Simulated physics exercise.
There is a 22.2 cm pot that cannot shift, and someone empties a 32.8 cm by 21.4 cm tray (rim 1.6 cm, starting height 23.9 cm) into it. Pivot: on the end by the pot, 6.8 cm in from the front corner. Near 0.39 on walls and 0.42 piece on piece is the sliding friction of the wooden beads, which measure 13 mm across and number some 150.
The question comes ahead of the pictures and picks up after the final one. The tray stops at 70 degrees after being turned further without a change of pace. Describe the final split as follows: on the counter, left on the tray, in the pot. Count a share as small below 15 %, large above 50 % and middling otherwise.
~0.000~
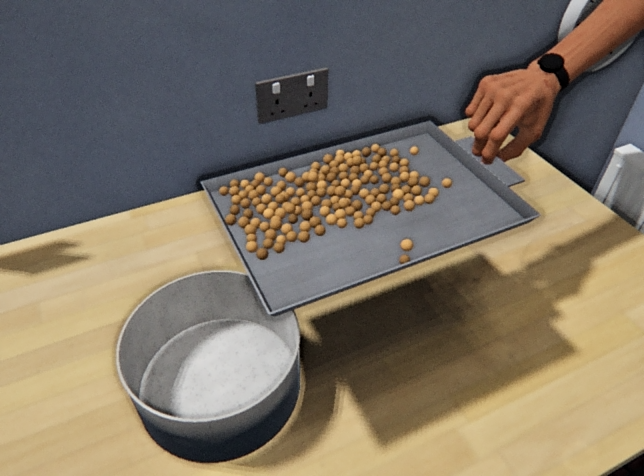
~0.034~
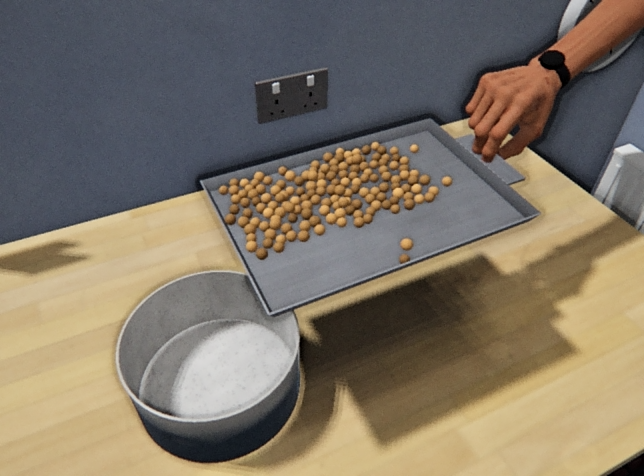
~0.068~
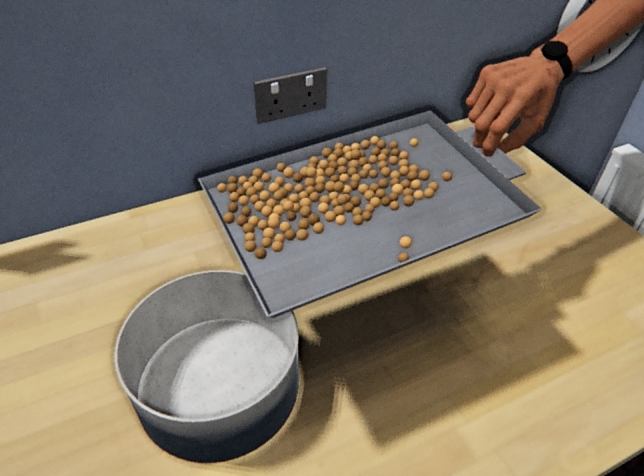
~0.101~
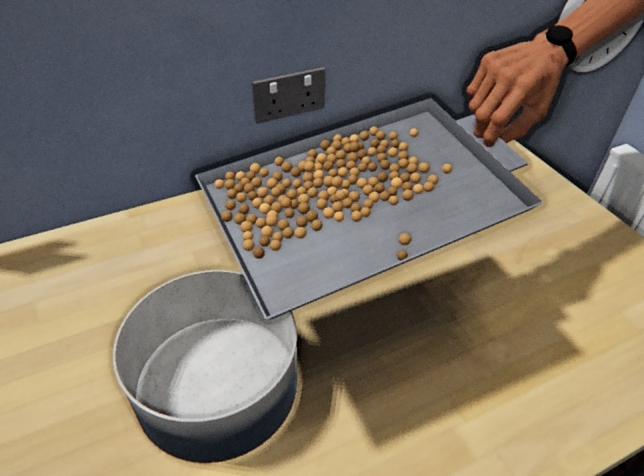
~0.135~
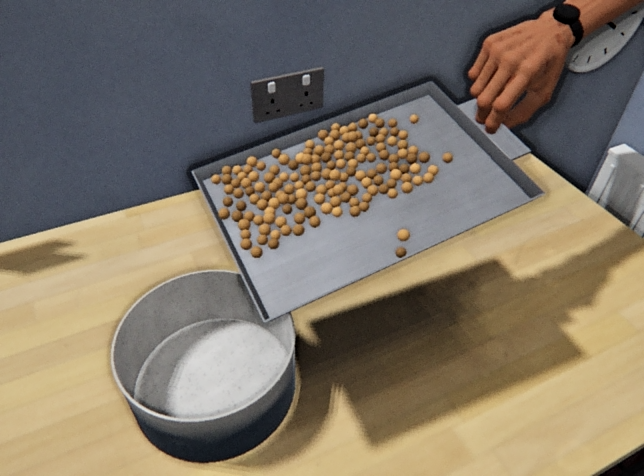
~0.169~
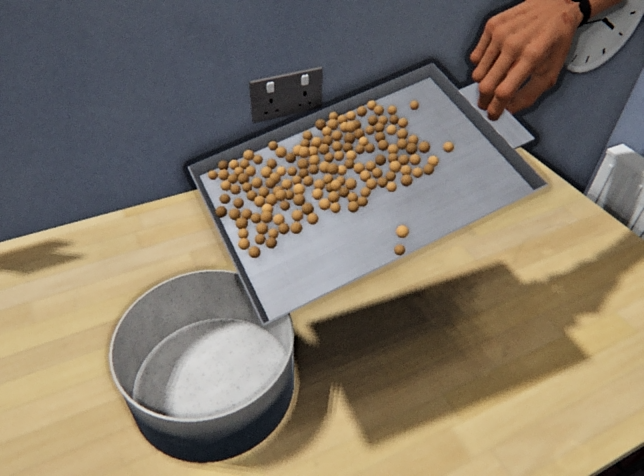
Counter: Large. Left on the tray: Small. Pot: Middling.
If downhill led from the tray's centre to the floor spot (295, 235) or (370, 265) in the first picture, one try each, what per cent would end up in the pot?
75 and 10 %.
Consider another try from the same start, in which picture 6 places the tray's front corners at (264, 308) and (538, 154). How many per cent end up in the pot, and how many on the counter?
Pot: 75, counter: 25.
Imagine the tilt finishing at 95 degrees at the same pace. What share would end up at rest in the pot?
30 percent.
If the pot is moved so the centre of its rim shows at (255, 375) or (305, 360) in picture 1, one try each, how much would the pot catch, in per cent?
95 and 75 %.
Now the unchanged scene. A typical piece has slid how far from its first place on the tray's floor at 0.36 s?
I'd say close to 3 centimetres.
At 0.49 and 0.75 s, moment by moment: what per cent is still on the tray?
Estimates: 100; 10.
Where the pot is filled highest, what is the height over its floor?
Height: Approx. 1.5 cm.
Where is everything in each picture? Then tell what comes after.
In the first picture, tray tilt 0 degrees, front corners at (273, 306) and (532, 213); middle of the pieces at (332, 191); pot at (210, 337).
In the second picture, tray tilt 1 degrees, front corners at (273, 307) and (532, 211); middle of the pieces at (332, 190).
In the third picture, tray tilt 3 degrees, front corners at (272, 308) and (533, 207); middle of the pieces at (331, 187).
In the fourth picture, tray tilt 6 degrees, front corners at (270, 310) and (534, 200), lowest corner left front; middle of the pieces at (329, 182).
In the fifth picture, tray tilt 11 degrees, front corners at (268, 313) and (536, 191), lowest corner left front; middle of the pieces at (327, 174).
In the sixth picture, tray tilt 16 degrees, front corners at (267, 316) and (538, 183), lowest corner left front; middle of the pieces at (325, 168); pot at (204, 336). The tray's pace is about 145 degrees a second.
Then, at 0.36 s, tilt 44 degrees; the tray holds 100 %, the pot 0 %.
After 0.49 s, tilt 63 degrees; the tray holds 100 %, the pot 0 %.
Then, at 0.75 s, tilt 70 degrees; the tray holds 10 %, the pot 20 %.
In the end, at 2.2 s, counter 75 %, tray 0 %, pot 25 %.
